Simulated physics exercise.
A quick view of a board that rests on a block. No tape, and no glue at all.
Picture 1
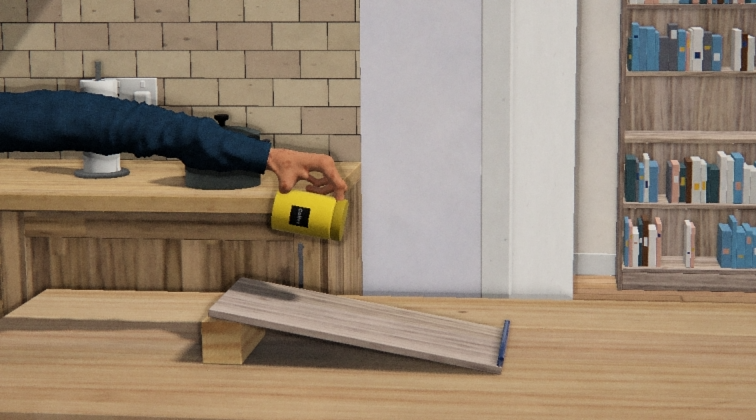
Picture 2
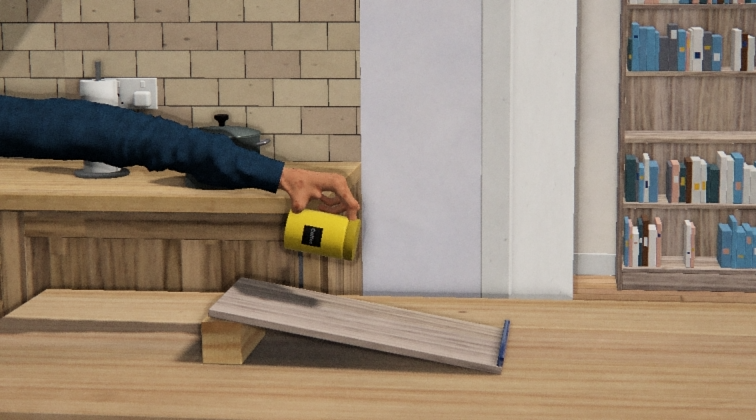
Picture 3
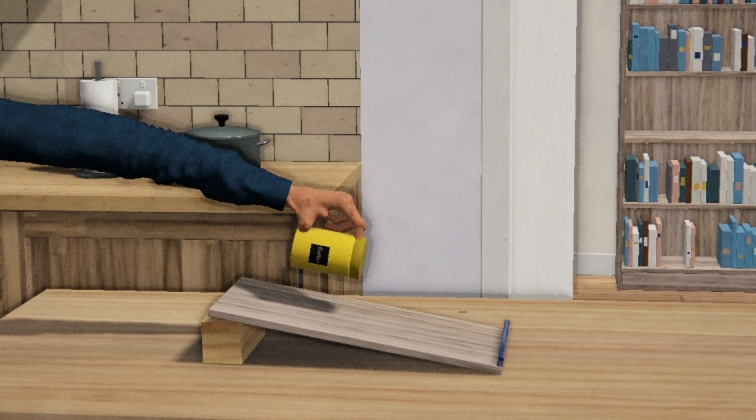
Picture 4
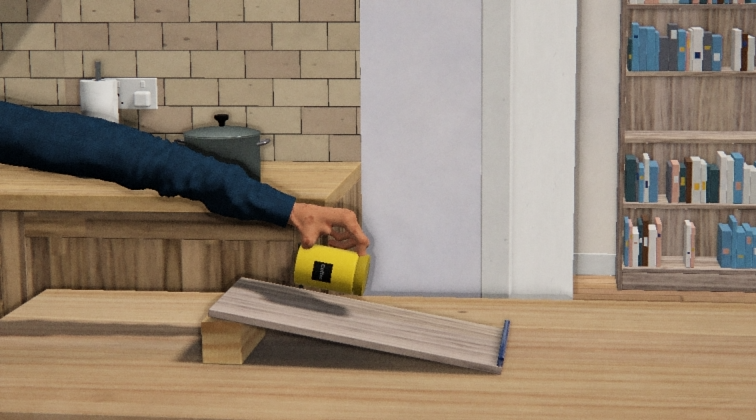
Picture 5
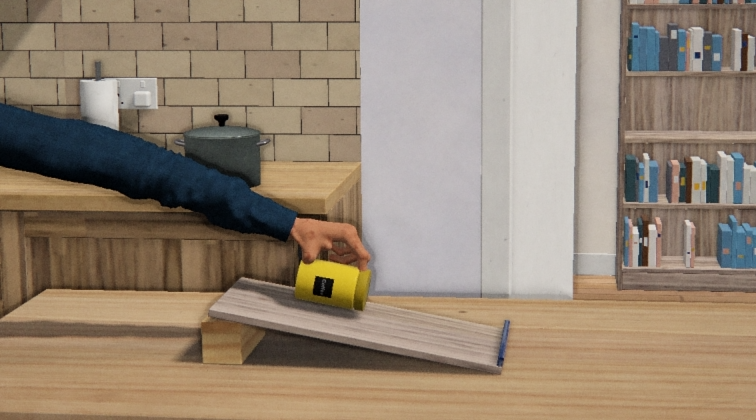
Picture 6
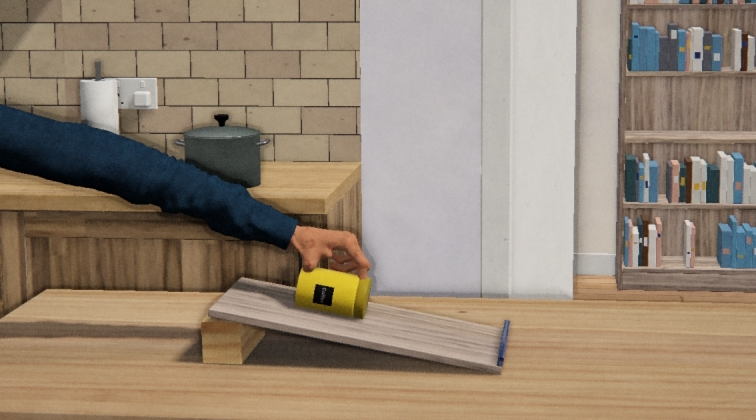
Hand in a dark blue sleeve lowering a yellow jar on its side onto a sloping board and keeping hold of it.
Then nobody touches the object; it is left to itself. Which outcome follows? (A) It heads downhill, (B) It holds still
(B) It holds still.
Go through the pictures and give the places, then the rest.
Still above its spot; yellow jar (310, 215), in the first picture.
Still above its spot; yellow jar (322, 234), in the second picture.
Still above its spot; yellow jar (329, 252), in the third picture.
Still above its spot; yellow jar (332, 269), in the fourth picture.
Still above its spot; yellow jar (334, 284), in the fifth picture.
Set down, still held; yellow jar (334, 292), in the sixth picture.
Then, 0.30 s past the last view, nothing moves.
Then, 0.70 s past the last view, yellow jar resting near (334, 292).
Finally, it is still in place. Final places as the last picture's camera would see them, yellow jar near (334, 292). The yellow jar remains at rest.
